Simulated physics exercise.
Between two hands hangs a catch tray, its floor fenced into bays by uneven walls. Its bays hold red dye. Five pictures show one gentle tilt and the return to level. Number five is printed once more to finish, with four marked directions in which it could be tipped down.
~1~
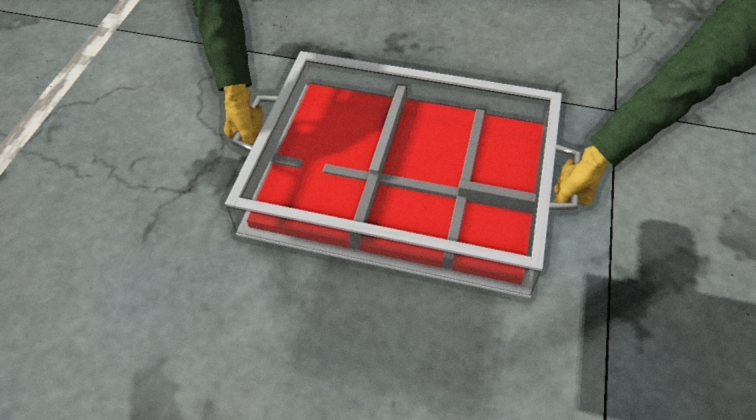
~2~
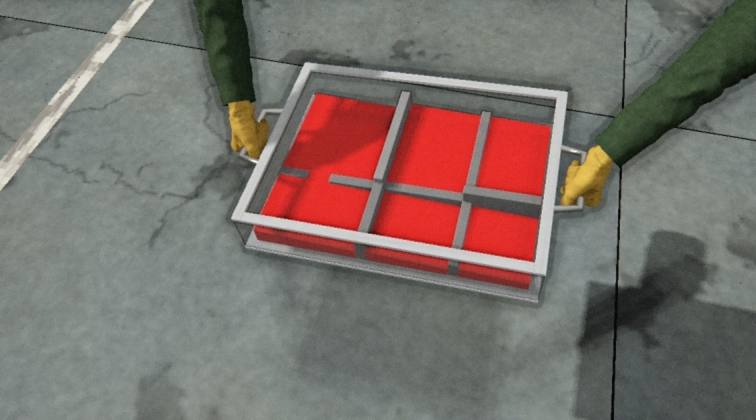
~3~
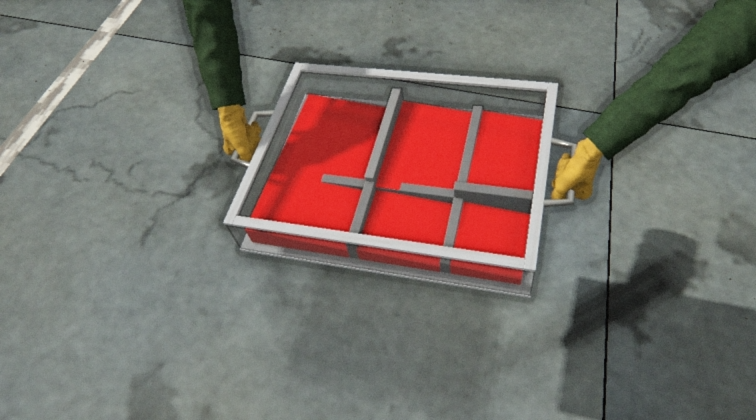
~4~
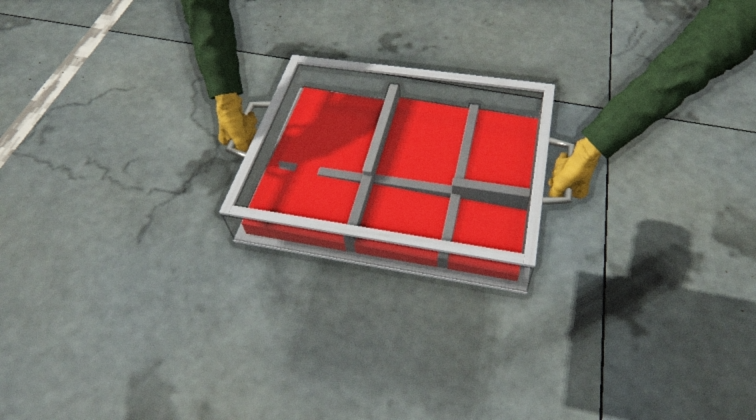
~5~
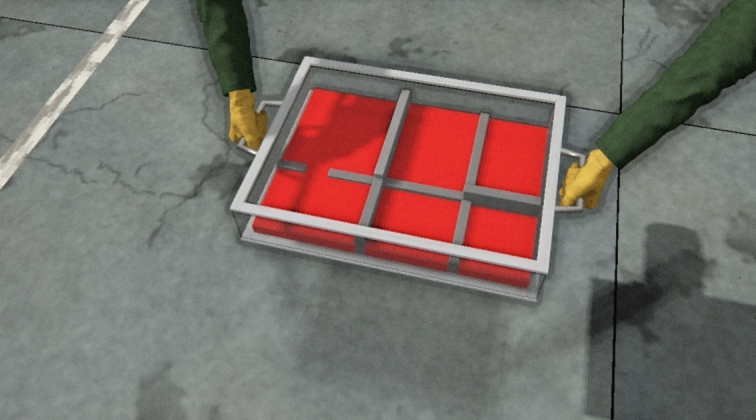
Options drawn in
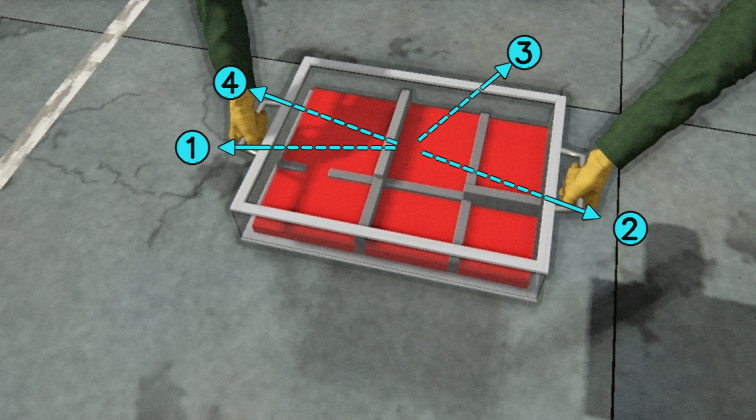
In this clip, two yellow-gloved hands hold a clear-sided, divided tray of red liquid above a cracked grey floor. They tilt it slightly toward the front left, the liquid shifting over part of a divider, then level it again.
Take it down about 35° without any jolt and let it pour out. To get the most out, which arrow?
Direction 3.
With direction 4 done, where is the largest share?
It is the back left one.
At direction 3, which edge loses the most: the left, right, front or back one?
The back rim.
On the marked copy, 1 ends at (224, 147); 2 ends at (594, 215); 3 ends at (507, 66); 4 ends at (254, 91).
If 1 is chosen, about 46 % stays in the tray, the largest part in the front left bay.
If 2 is chosen, about 44 % stays in the tray, the largest part in the front right bay.
If 3 is chosen, about 33 % stays in the tray, the largest part in the back right bay.
If 4 is chosen, about 51 % stays in the tray, the largest part in the back left bay.
